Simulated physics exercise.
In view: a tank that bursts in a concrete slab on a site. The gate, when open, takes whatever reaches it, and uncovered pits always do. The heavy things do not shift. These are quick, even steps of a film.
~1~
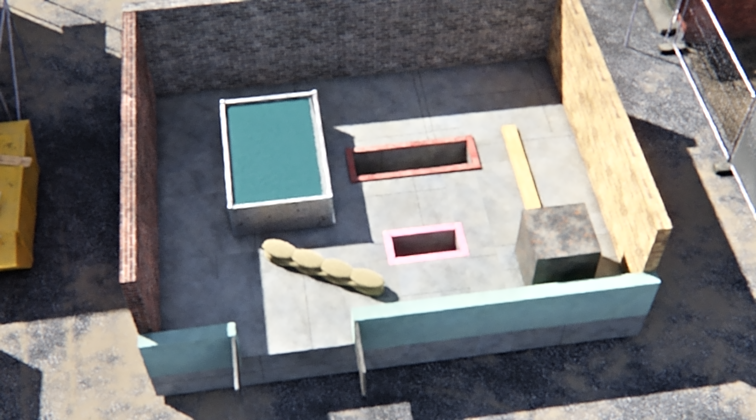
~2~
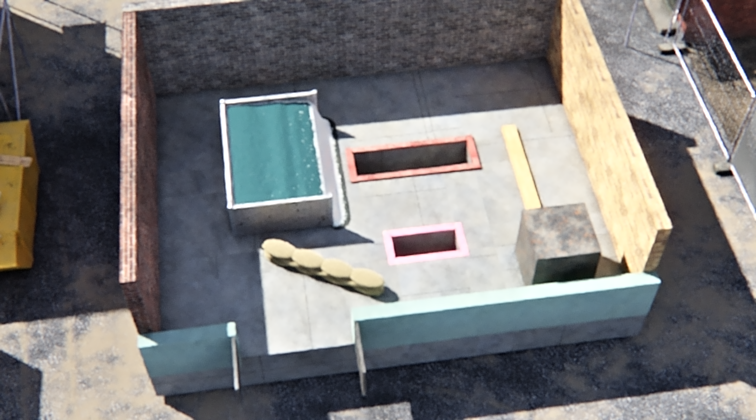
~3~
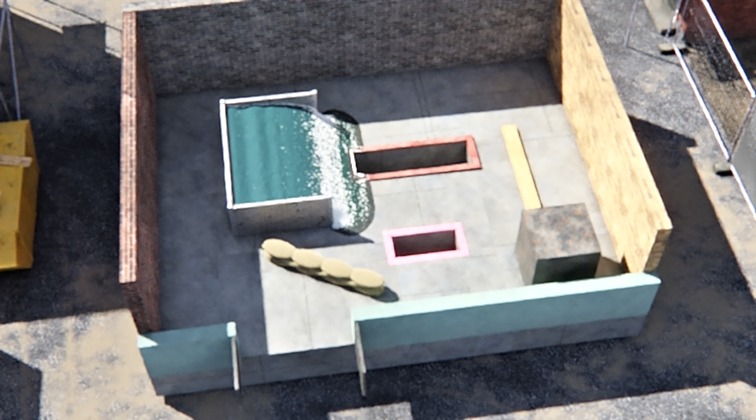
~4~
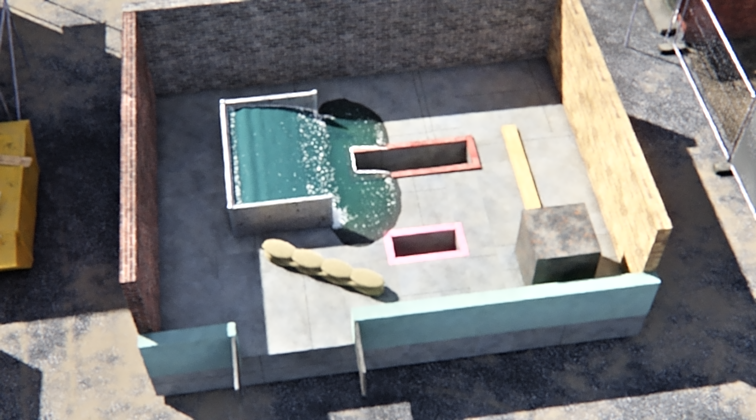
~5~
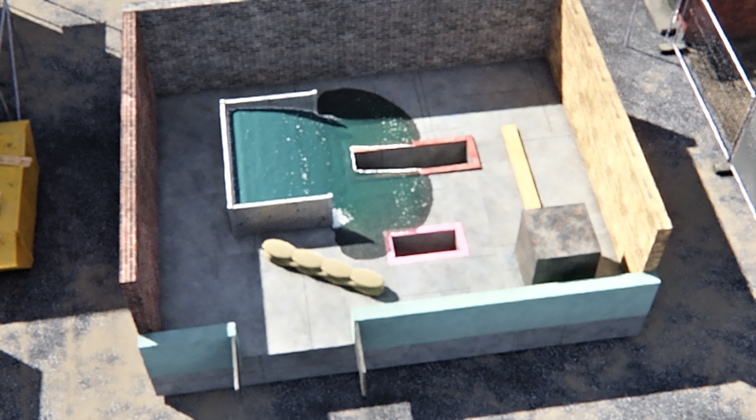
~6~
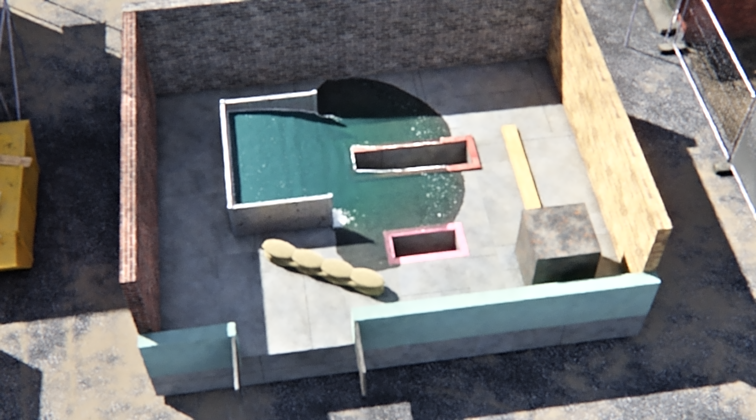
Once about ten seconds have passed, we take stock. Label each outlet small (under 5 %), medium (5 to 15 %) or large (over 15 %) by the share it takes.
Labels: Gate: Small, red pit: Large, pink pit: Large.
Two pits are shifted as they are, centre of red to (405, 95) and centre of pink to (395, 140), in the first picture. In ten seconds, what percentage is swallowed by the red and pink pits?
Red gets 10 in a hundred; pink gets 35 in a hundred.
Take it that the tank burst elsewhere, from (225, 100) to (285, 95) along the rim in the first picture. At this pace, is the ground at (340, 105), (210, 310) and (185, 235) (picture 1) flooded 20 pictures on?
Taking them in order, I'd say swamped, swamped and swamped.
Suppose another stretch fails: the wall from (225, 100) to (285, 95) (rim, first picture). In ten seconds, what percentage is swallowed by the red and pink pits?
Red 2 %, pink 2 %.
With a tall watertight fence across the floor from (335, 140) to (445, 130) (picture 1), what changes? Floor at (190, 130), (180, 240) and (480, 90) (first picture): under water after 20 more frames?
In that order: Clear, no water, awash.
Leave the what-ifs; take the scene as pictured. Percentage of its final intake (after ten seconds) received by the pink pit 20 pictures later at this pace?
Close to 45 %.
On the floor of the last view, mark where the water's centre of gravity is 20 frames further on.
Near (444, 157).
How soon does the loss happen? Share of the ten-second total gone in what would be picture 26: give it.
It should be close to 70 percent by then.
A moment on, water covers 40 % of the floor; the gate 0 %, the red pit 14 %, the pink pit 2 %.
Next, water covers 50 % of the floor; the gate 0 %, the red pit 20 %, the pink pit 5 %.
Then, water covers 50 % of the floor; the gate 0 %, the red pit 24 %, the pink pit 8 %.
Later, water covers 55 % of the floor; the gate 0 %, the red pit 25 %, the pink pit 11 %.
In the end, water covers 75 % of the floor; the gate 0 %, the red pit 26 %, the pink pit 18 %.
